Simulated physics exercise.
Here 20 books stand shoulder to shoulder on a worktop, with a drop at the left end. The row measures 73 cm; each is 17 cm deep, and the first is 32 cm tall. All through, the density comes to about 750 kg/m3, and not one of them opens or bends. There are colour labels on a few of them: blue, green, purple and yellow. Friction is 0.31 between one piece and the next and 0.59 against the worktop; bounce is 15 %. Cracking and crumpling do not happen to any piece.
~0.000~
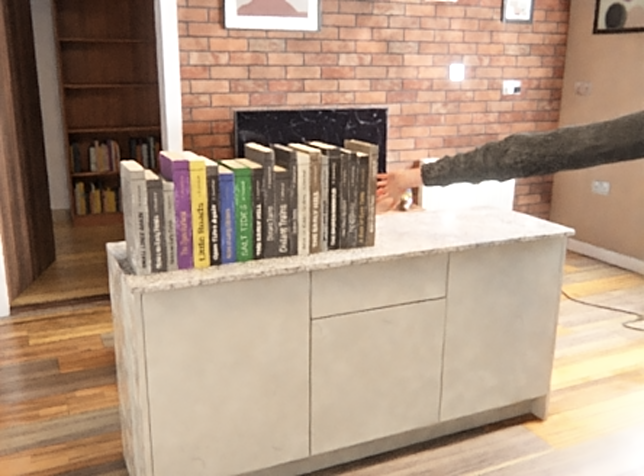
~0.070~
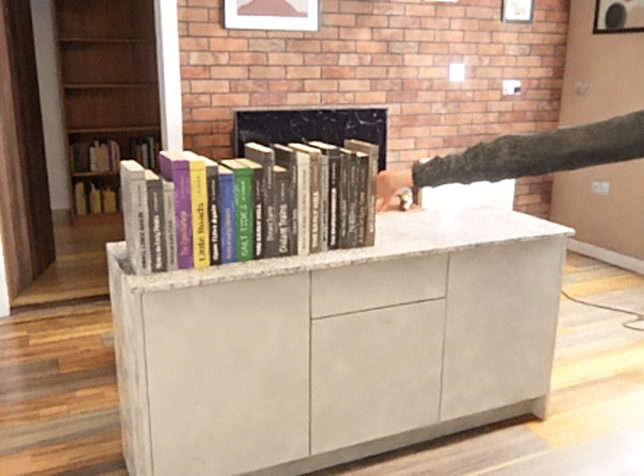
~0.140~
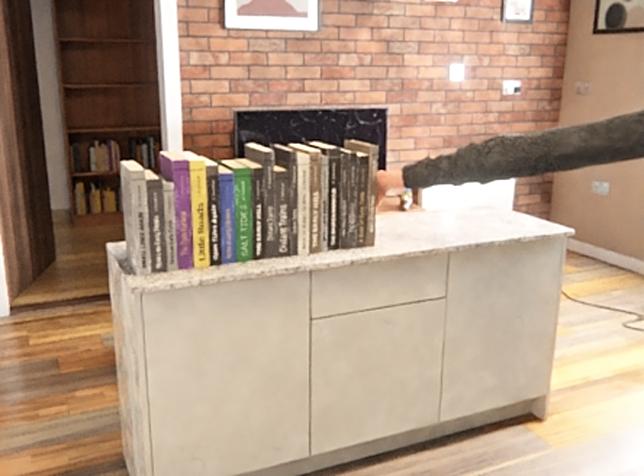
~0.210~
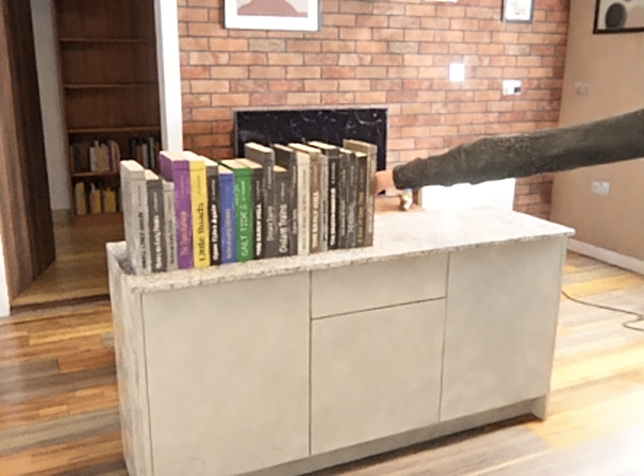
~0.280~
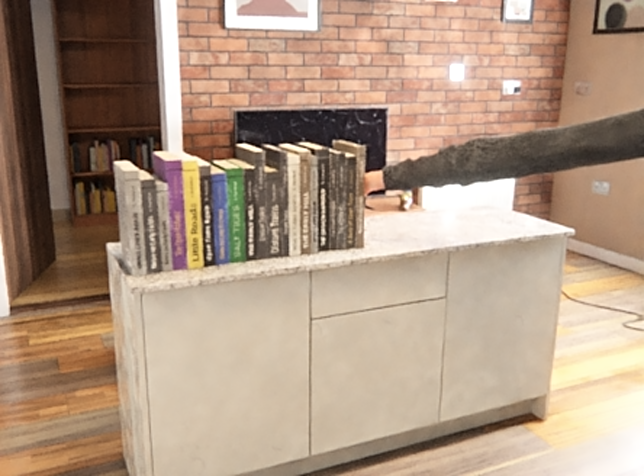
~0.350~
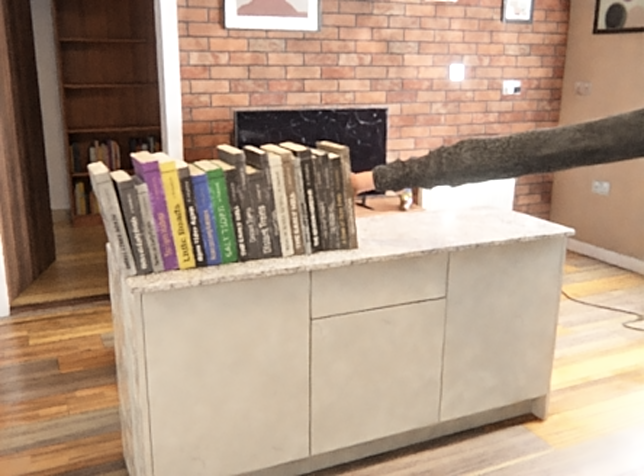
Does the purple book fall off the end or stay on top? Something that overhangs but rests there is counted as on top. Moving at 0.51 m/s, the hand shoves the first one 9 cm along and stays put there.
As for that purple book, it ends up off.
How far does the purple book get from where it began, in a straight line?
It ends around 105 cm from its start.
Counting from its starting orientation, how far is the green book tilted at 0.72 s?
Tilt: Approx. 30°.
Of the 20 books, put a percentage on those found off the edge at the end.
Share: Approx. 25 %.
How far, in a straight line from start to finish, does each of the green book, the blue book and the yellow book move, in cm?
Moved: Green 20, blue 20, yellow 90.
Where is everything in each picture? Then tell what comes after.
In the first frame (each place is the centre of the face we see best), hand (398, 183) 10 cm from the first; purple book (184, 216); green book (244, 216); blue book (228, 219); all in place.
Hand (389, 184) 7 cm from the first; purple book (184, 216), in the second frame.
Hand (379, 185) 31 mm from the first; purple book (184, 216), in the third frame.
Hand 5 mm in; purple book (184, 216), in the fourth frame.
Hand 41 mm in; purple book (177, 216); green book (236, 216) moved 22 mm; 15 have shifted, in the fifth frame.
Hand 8 cm in; purple book (161, 217) tilted 8°; green book (223, 217) tilted 8°; yellow book (178, 216) tilted 8°; steepest lean 11°, the book at (116, 226); 20 have shifted, in the sixth frame.
By 0.44 s, none of the 20 books off the edge, 20 disturbed; purple book tilted 22°; yellow book tilted 20°.
By 0.72 s, 2 of the 20 books off the edge; purple book on its side; yellow book tilted 39°.
By 1.18 s, 5 of the 20 books off the edge; purple book on its side; yellow book upside down.
When it is over (1.6 s), 5 of the 20 books off the edge; purple book on its side; yellow book on its side; blue book tilted 59°.
